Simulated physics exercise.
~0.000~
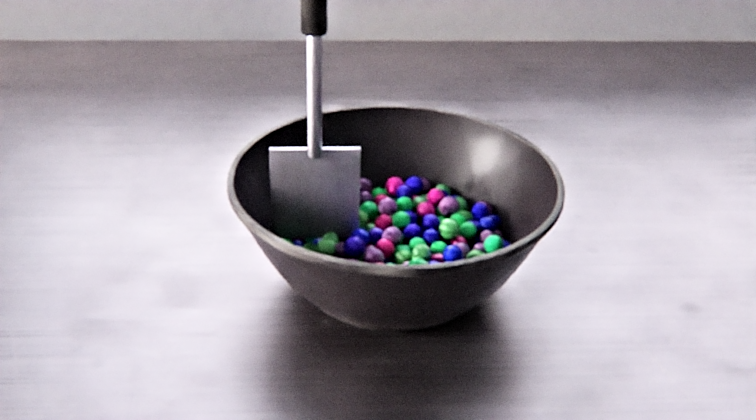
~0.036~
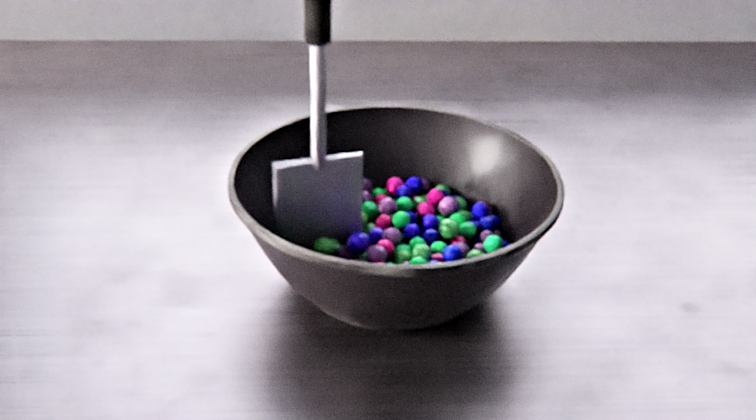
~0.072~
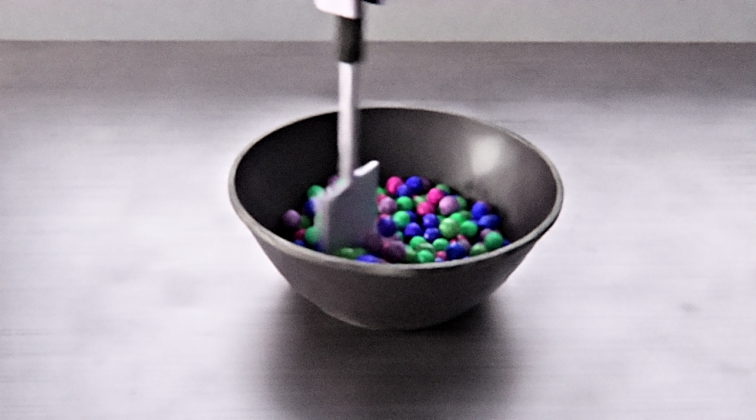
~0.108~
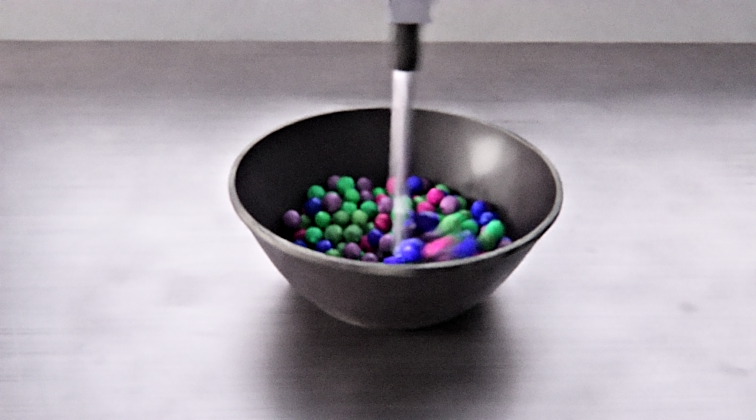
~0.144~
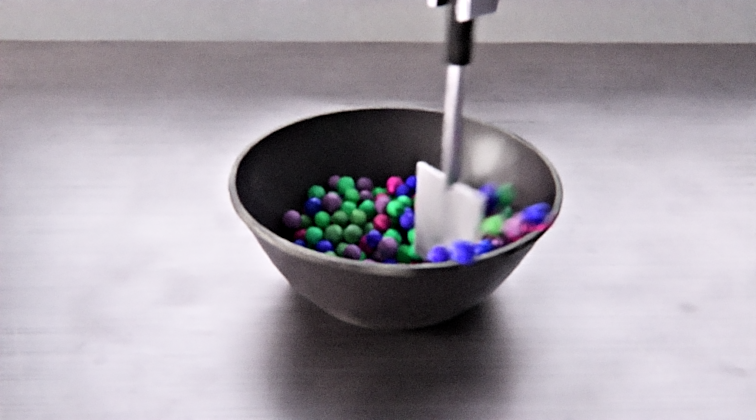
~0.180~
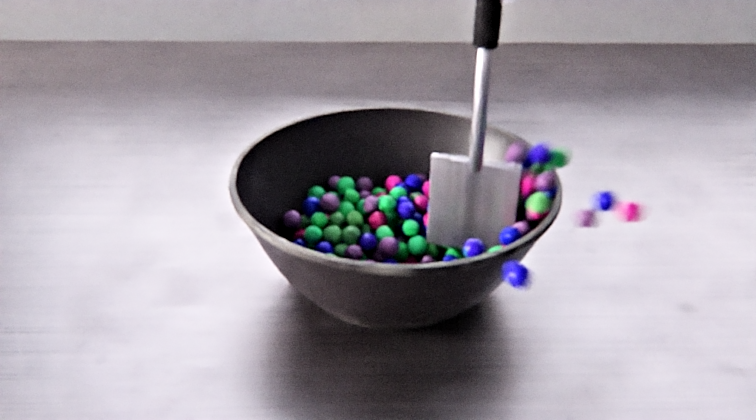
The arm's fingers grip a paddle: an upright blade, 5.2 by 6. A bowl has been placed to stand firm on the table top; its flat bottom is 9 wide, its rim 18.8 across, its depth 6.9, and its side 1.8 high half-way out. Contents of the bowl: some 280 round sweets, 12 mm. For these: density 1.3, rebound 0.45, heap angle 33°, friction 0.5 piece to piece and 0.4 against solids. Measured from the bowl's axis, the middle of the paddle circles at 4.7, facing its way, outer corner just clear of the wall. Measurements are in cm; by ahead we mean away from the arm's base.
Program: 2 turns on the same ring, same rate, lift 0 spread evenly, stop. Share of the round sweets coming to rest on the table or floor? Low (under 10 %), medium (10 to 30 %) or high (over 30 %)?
High - over 30 %.
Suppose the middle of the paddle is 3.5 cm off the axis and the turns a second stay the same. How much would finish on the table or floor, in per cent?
Around 35 in a hundred, in that case.
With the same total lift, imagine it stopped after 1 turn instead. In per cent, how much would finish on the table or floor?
I'd expect some 20 per cent.
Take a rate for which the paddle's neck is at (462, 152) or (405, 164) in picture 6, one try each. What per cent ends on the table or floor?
Some 35 and 20 per cent respectively.
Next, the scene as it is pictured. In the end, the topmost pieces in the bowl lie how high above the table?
Around 5.0 cm above the table.
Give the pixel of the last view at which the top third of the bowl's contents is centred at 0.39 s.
Around pixel (304, 236).
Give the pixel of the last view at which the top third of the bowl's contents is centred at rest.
In the final view it lies around (365, 259).
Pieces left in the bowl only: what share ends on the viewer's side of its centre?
Around 55 per cent of what the bowl keeps.
After 0.39 s, 17° round, highest piece 11 above the table; 224 in the bowl, 24 on the table or floor, 28 in flight or on the tool.
After 0.61 s, 232° round, highest piece 10 above the table; 187 in the bowl, 71 on the table or floor, 18 in flight or on the tool.
After 0.91 s, 0° round, highest piece 6 above the table; 171 in the bowl, 105 on the table or floor.
After 1.61 s, 0° round, highest piece 5 above the table; 171 in the bowl, 105 on the table or floor.
In the end, 171 in the bowl, 105 on the table or floor. That is 38 % on the table or floor.
